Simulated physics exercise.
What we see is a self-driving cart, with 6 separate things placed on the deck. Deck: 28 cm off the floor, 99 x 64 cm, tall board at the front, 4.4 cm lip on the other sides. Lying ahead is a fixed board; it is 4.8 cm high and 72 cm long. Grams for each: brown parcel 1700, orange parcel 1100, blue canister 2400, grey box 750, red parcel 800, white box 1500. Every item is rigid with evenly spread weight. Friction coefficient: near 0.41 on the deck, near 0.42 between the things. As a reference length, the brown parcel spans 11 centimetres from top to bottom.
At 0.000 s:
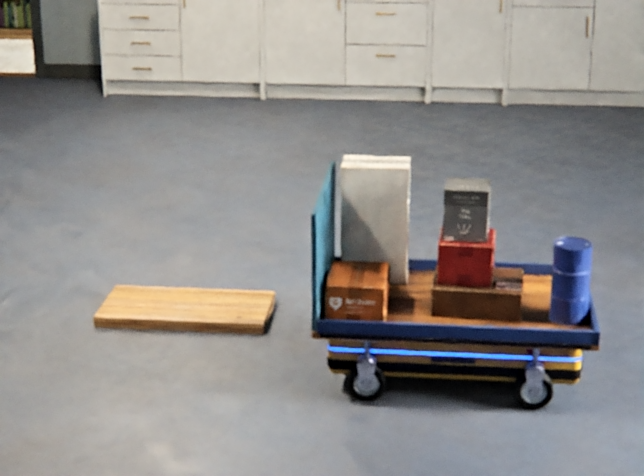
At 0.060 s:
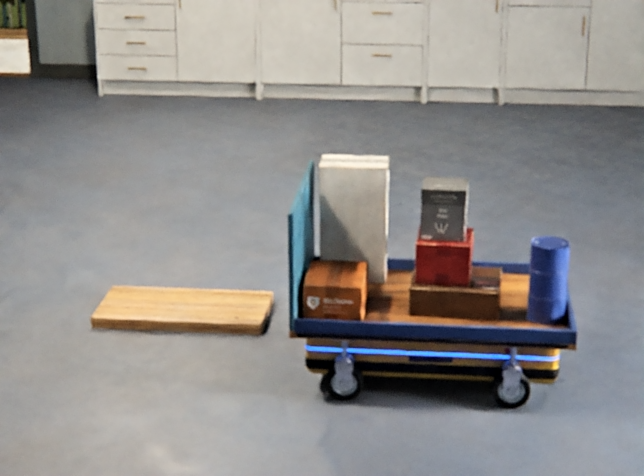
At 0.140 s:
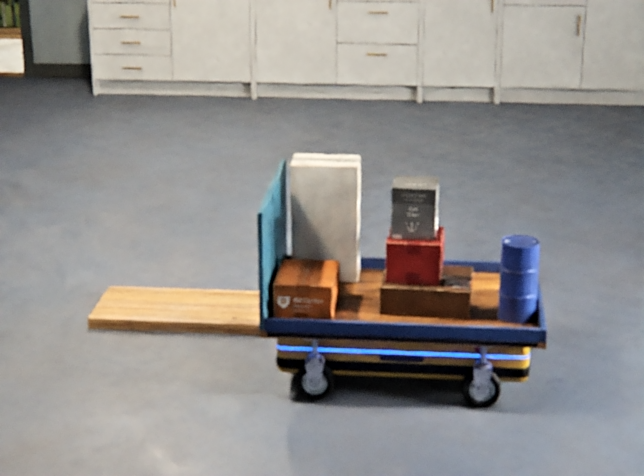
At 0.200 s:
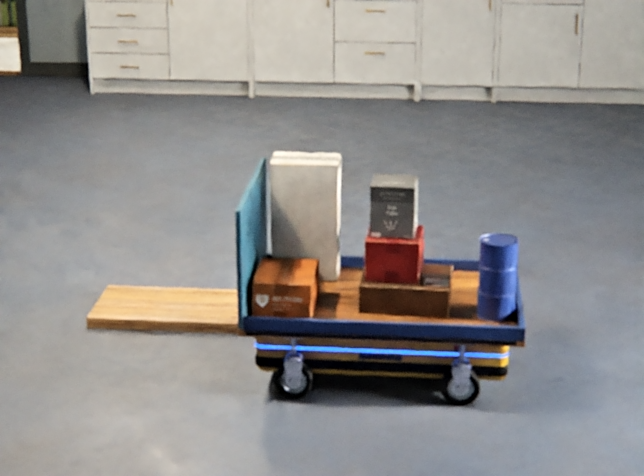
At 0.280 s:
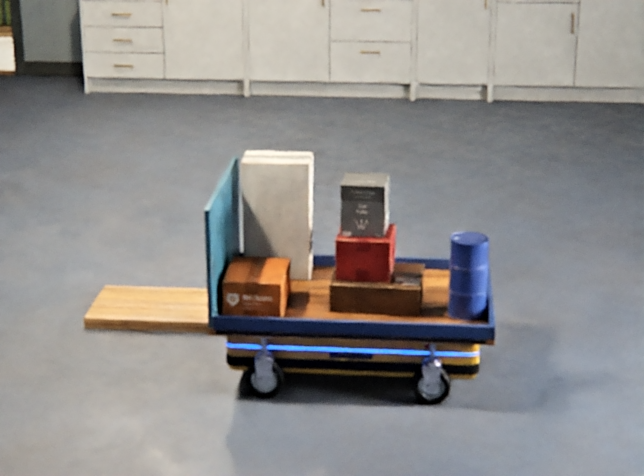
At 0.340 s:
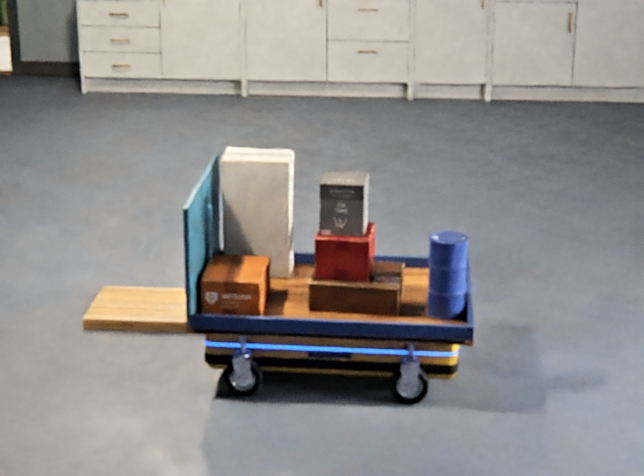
A flat cart loaded with boxes, a tall white box and a blue canister rolled steadily left across the grey floor, its upright blue board leading, and passed in front of part of a wooden plank.
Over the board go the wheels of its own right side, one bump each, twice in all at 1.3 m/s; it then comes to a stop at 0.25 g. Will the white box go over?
It is left leaning or lying.
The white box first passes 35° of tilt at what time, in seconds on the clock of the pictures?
1.0 s, roughly.
By 0.54 s, 70 cm covered; white box tilted 16° near (204, 203); grey box 2 cm from its spot; red parcel 2 cm from its spot.
By 0.94 s, 122 cm covered; white box tilted 32° near (46, 210); blue canister tilted 9°; grey box tilted 4°.
By 1.34 s, 174 cm covered; white box tilted 65°; grey box 7 cm from its spot; blue canister tilted 4°.
By 1.94 s, 236 cm covered; white box tilted 61°; blue canister tilted 30°; grey box 9 cm from its spot.
When it is over (4.1 s), lying over on the deck, blue canister and white box; the other 4 within 10 cm of the start.
